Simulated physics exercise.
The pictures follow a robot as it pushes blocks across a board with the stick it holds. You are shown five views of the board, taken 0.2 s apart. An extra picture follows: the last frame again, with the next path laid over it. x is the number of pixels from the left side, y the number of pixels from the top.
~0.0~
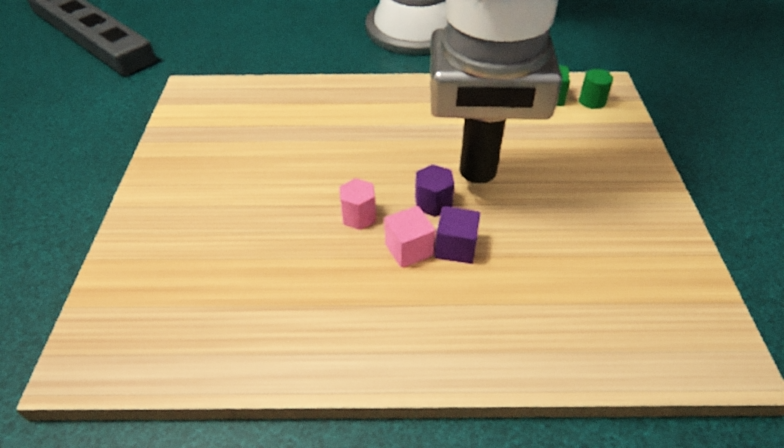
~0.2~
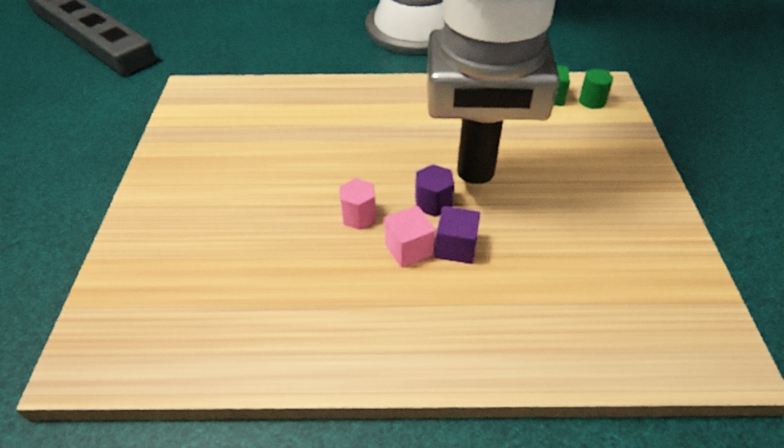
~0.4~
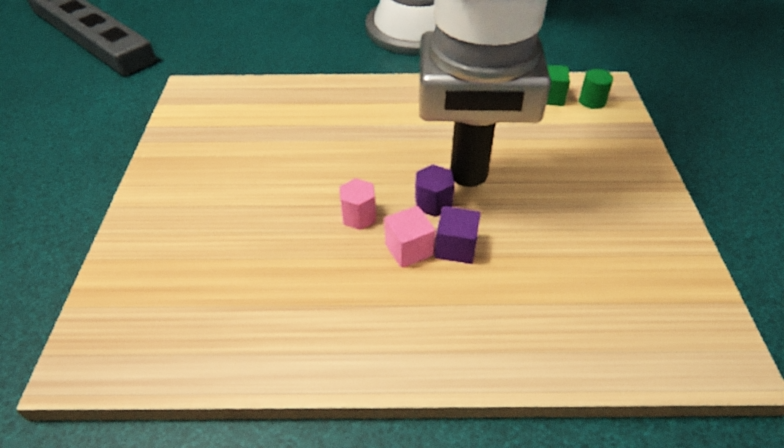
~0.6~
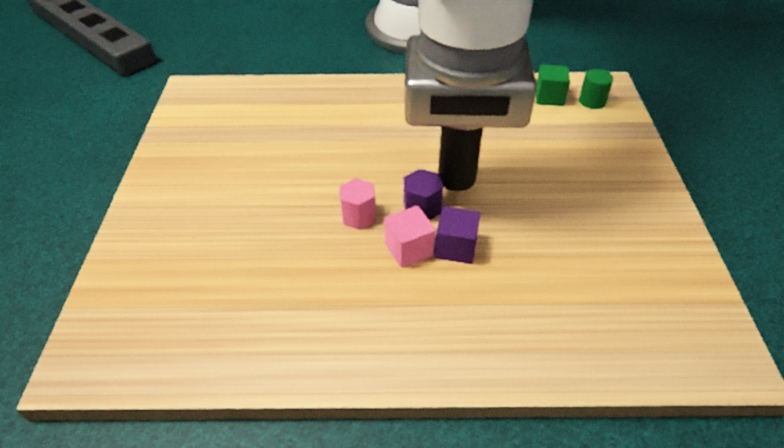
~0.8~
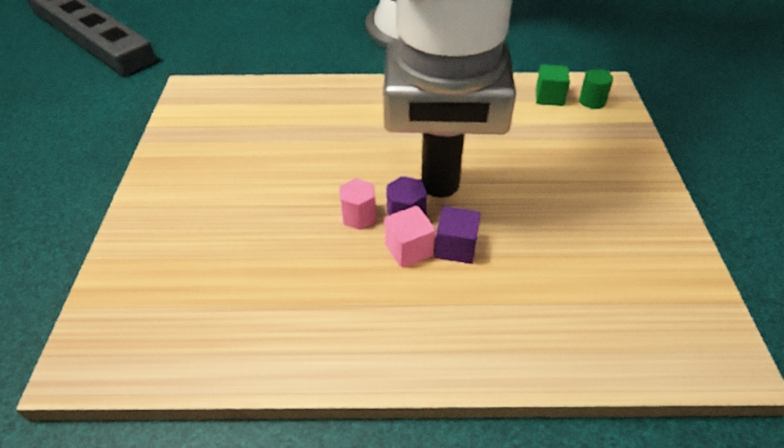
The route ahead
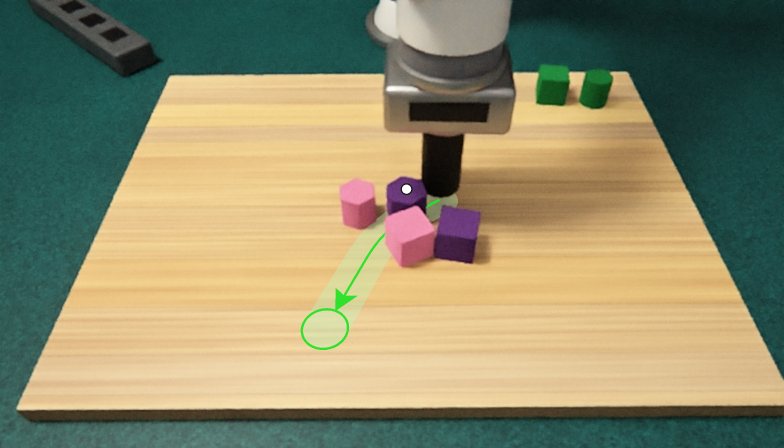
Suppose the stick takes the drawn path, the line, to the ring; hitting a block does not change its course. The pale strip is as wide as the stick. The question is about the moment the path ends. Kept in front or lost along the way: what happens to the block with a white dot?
It slips away.
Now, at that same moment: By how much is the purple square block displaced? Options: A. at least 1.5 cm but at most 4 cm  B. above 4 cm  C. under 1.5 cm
It's C.
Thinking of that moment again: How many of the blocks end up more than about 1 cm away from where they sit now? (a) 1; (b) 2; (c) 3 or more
I choose c.
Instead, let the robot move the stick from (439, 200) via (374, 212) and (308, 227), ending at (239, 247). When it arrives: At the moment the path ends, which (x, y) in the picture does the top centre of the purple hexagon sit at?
It sits at (352, 220).
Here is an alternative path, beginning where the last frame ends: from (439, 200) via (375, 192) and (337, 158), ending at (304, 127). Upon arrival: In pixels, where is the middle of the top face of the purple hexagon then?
It is at (378, 200).
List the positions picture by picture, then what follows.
The first frame shows stick's lower end at (478, 171); pink hexagon at (357, 191); purple hexagon at (435, 177); pink square block at (410, 223); purple square block at (459, 222).
The second frame shows stick at (476, 172); blocks still.
The third frame shows stick at (469, 174); blocks still.
The fourth frame shows stick at (457, 179); purple hexagon at (423, 182).
The fifth frame shows stick at (440, 185); pink hexagon at (357, 191); purple hexagon at (407, 189); pink square block at (410, 223); purple square block at (459, 222).
Drawn move, from (439, 200) through (391, 229) and (357, 274) to (325, 329); the dot is on the purple hexagon.
On the path given first. One third of the way, stick at (390, 214); pink hexagon at (338, 194), turned 50° clockwise; purple hexagon at (352, 220); pink square block at (410, 231).
Two thirds of the way, stick at (355, 260); pink hexagon at (338, 194), turned 50° clockwise; purple hexagon at (311, 248), turned 70° clockwise; pink square block at (409, 239), turned 35° anticlockwise.
At the end, stick at (322, 314); pink hexagon at (338, 194), turned 50° clockwise; purple hexagon at (306, 253), turned 95° clockwise; pink square block at (409, 239), turned 35° anticlockwise; purple square block still.
